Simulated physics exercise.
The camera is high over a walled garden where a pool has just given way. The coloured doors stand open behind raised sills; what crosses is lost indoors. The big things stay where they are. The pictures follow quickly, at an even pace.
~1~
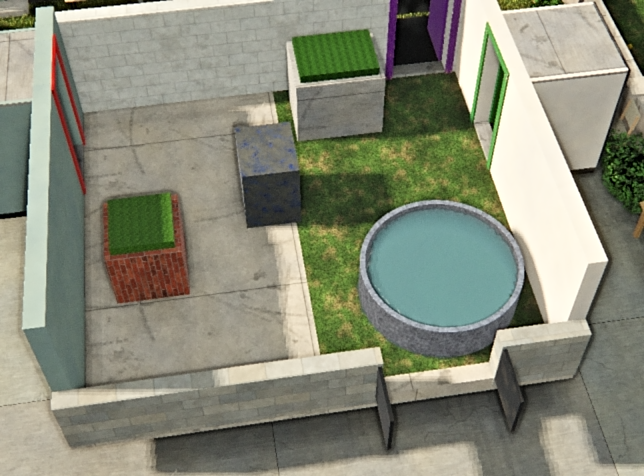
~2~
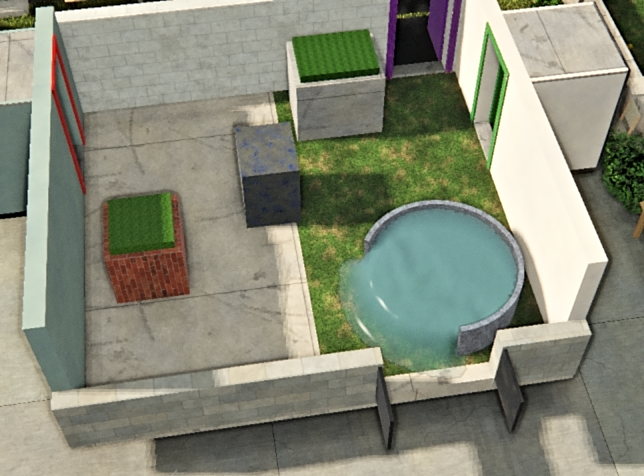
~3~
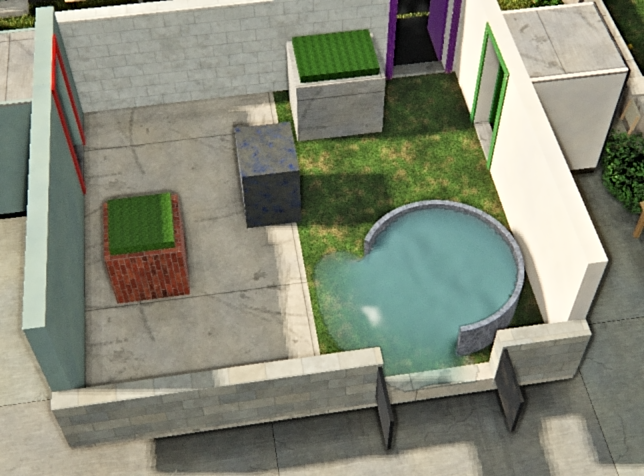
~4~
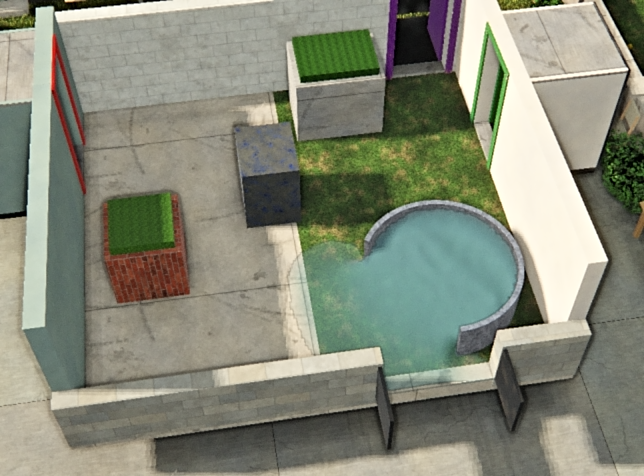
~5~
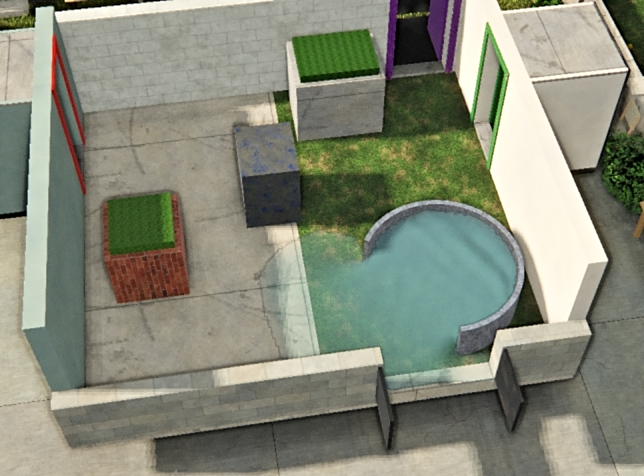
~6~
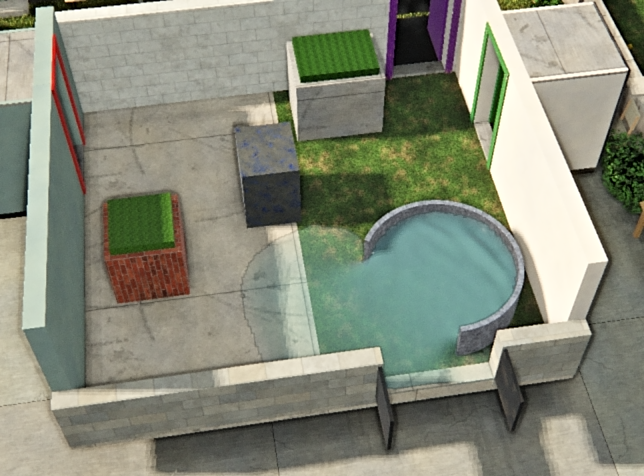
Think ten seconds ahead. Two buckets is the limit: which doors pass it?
One by one: The purple door stays under that; the green door stays under that; the red door stays under that.
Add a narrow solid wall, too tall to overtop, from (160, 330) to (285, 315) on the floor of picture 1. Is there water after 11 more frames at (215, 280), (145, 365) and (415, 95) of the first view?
In that order: Awash, flooded, not flooded.
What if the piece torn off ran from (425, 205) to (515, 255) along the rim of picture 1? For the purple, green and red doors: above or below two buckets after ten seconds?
One by one: The purple one goes over, the green one takes more, the red one stays under.
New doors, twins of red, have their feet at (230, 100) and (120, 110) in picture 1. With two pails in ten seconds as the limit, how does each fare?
In that order: Is under, floods.
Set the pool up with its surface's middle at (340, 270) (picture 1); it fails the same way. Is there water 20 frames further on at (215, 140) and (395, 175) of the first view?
In that order: Covered, not flooded.
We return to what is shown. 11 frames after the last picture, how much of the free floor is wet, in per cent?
Close to 35 %.
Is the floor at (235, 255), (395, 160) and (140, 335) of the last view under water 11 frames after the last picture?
In that order: Wet, free of water, awash.
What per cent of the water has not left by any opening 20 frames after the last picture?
Close to 76 %.
A moment on, water covers 30 % of the floor; the purple door not reached, the green door not reached, the red door not reached.
Next, water covers 35 % of the floor; the purple door not reached, the green door not reached, the red door not reached.
Then, water covers 45 % of the floor; the purple door not reached, the green door not reached, the red door not reached.
Later, water covers 65 % of the floor; the purple door not reached, the green door not reached, the red door under two buckets in.
In the end, water covers 80 % of the floor; the purple door not reached, the green door not reached, the red door under two buckets in.
